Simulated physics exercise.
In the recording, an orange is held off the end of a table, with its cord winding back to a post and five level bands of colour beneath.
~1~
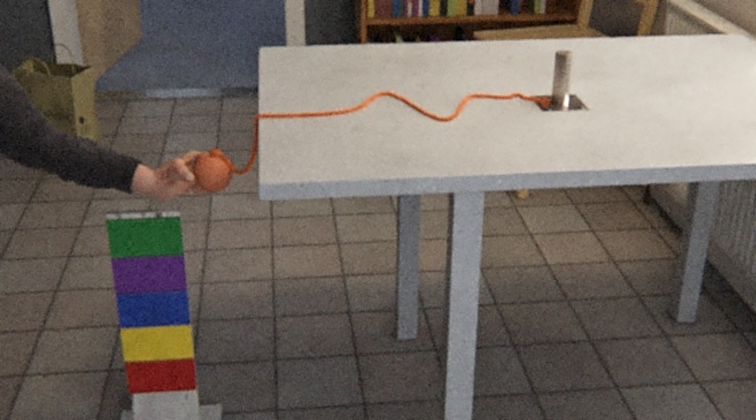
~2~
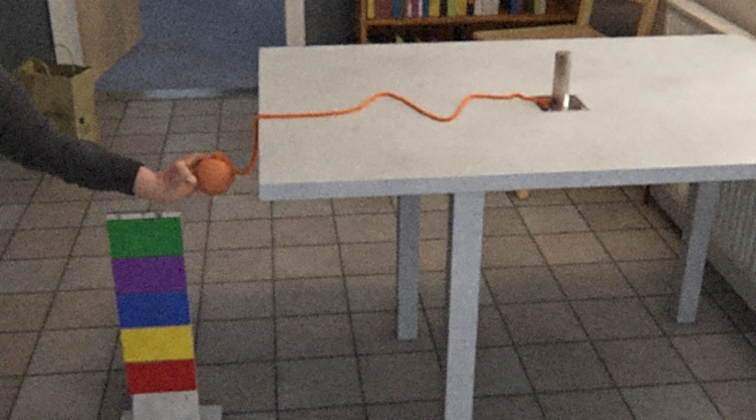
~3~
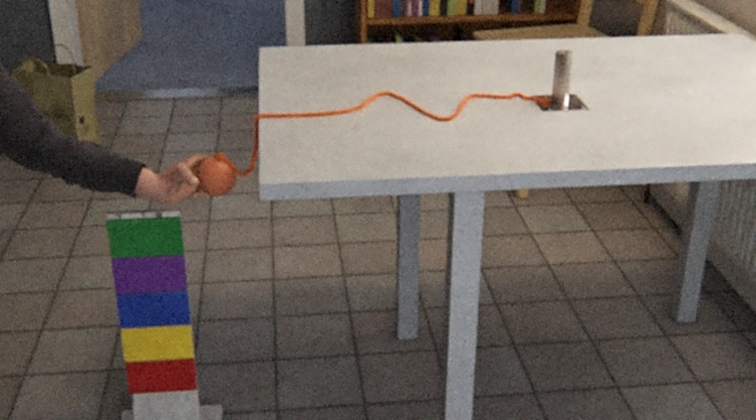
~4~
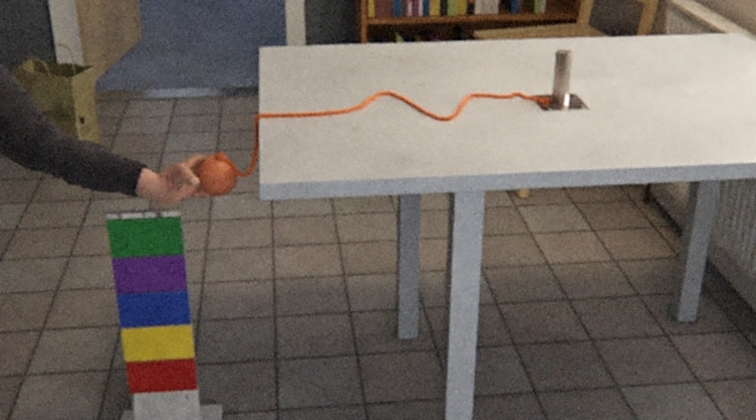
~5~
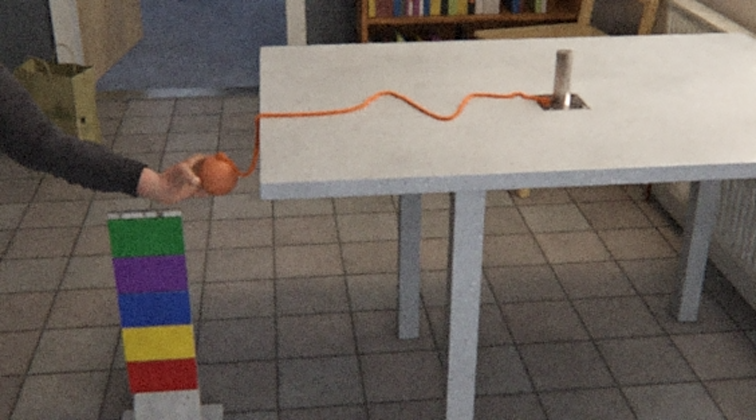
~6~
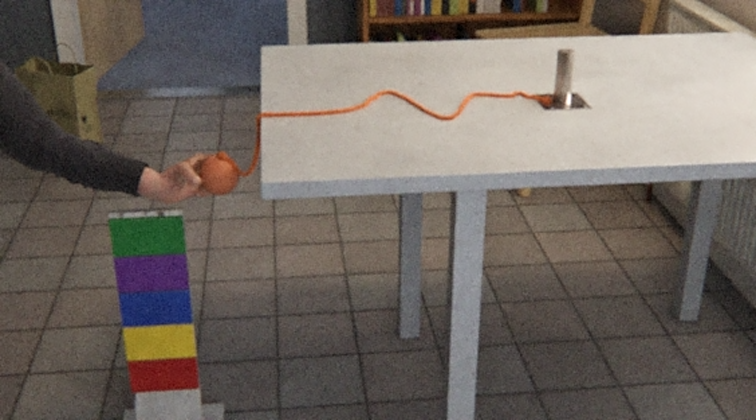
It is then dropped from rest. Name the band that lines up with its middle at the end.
It lines up with yellow.
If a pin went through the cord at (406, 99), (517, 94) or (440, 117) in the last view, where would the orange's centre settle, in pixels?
Per try (px, approx.): (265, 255); (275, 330); (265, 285).
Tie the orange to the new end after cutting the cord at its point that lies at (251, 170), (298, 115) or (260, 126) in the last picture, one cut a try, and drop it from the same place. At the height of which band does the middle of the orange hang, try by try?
First try: Blue; second try: Green; third try: Purple.
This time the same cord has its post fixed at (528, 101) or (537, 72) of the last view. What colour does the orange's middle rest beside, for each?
First try: Red; second try: Yellow.
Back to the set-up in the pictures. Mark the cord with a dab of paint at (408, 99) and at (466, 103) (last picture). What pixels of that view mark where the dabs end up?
(311, 109) and (432, 105), roughly.
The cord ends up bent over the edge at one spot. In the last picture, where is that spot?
Around (375, 98).
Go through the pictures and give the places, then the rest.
The first frame shows orange (213, 172); green (145, 238); purple (149, 275); blue (153, 310); yellow (157, 345); red (161, 377).
The second frame shows orange (215, 175); cord through (511, 98) (457, 113) (405, 101) (352, 110) (260, 121).
The third frame shows orange (217, 176).
The fourth frame shows orange (218, 176); cord through (512, 97) (458, 112) (406, 100) (353, 110) (260, 120).
The fifth frame shows orange (218, 176).
The sixth frame shows orange (219, 176); cord through (514, 96) (459, 111) (407, 100) (354, 109) (262, 119).
Early on, orange near (233, 320); level with blue.
Midway, orange near (292, 325); level with yellow.
Near the end, orange near (267, 337); level with yellow.
Finally, orange near (274, 338); level with yellow. Its centre hangs level with the yellow band.
